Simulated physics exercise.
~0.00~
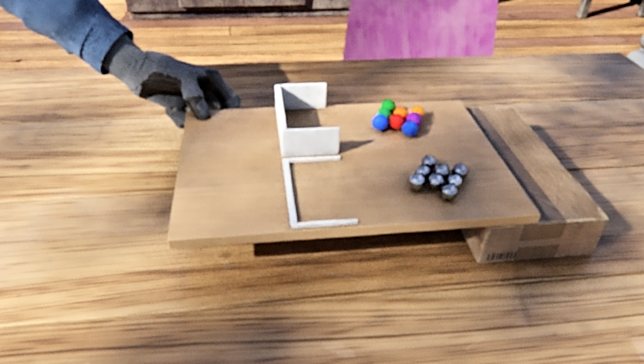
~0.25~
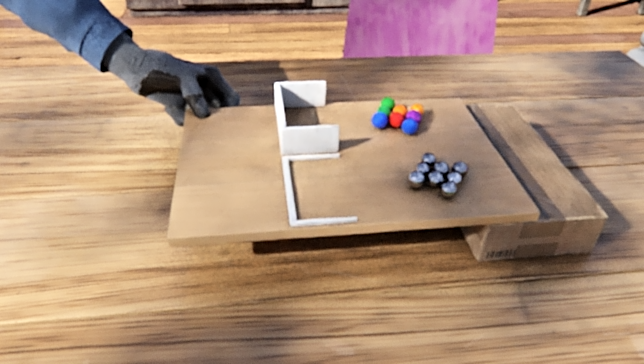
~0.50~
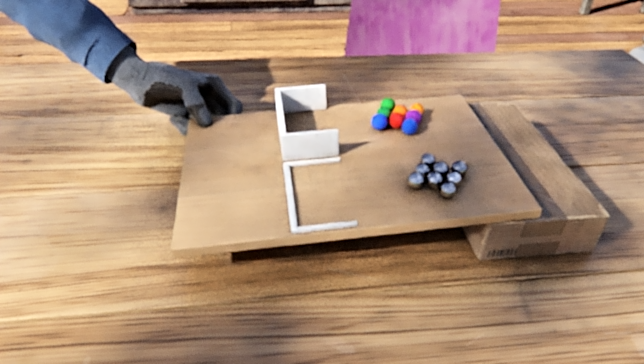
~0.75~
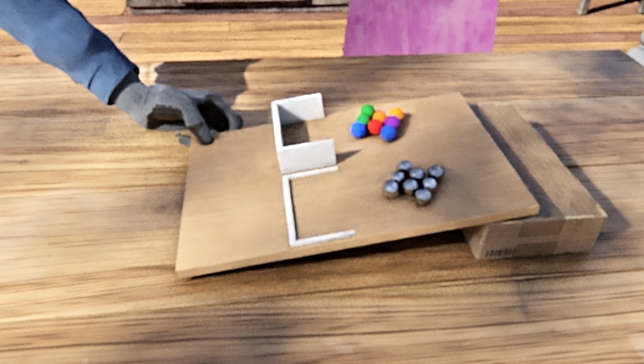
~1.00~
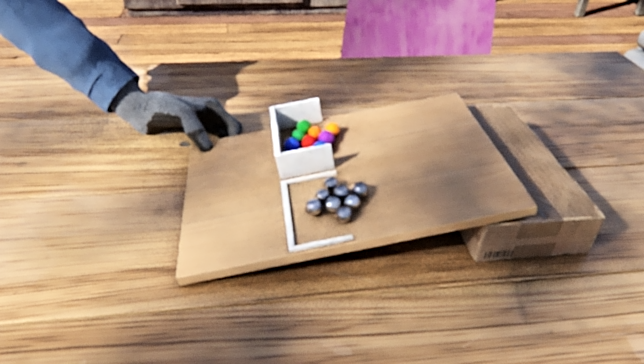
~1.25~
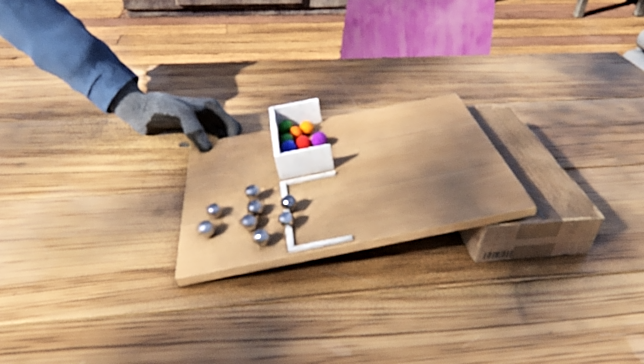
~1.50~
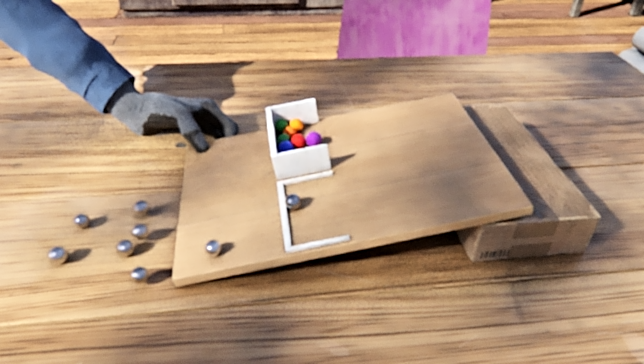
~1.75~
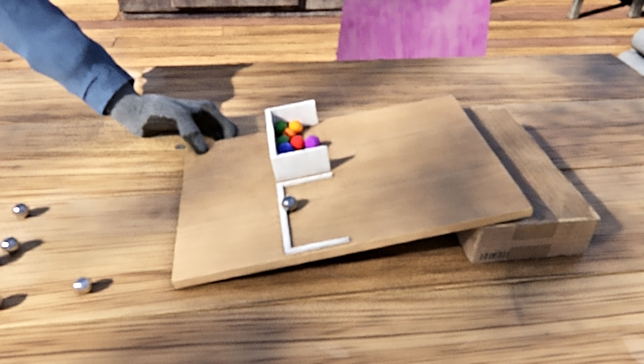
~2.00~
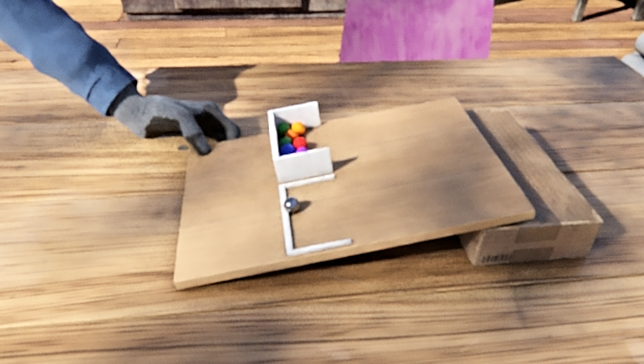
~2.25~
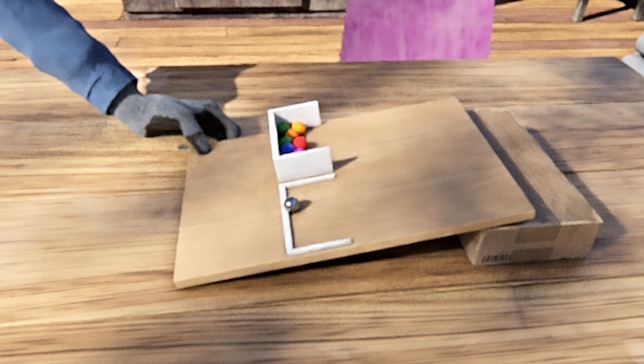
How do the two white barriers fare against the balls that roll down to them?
The tall barrier at the back stops the coloured balls, but most of the grey balls get over the low barrier at the front, with just one staying behind it.
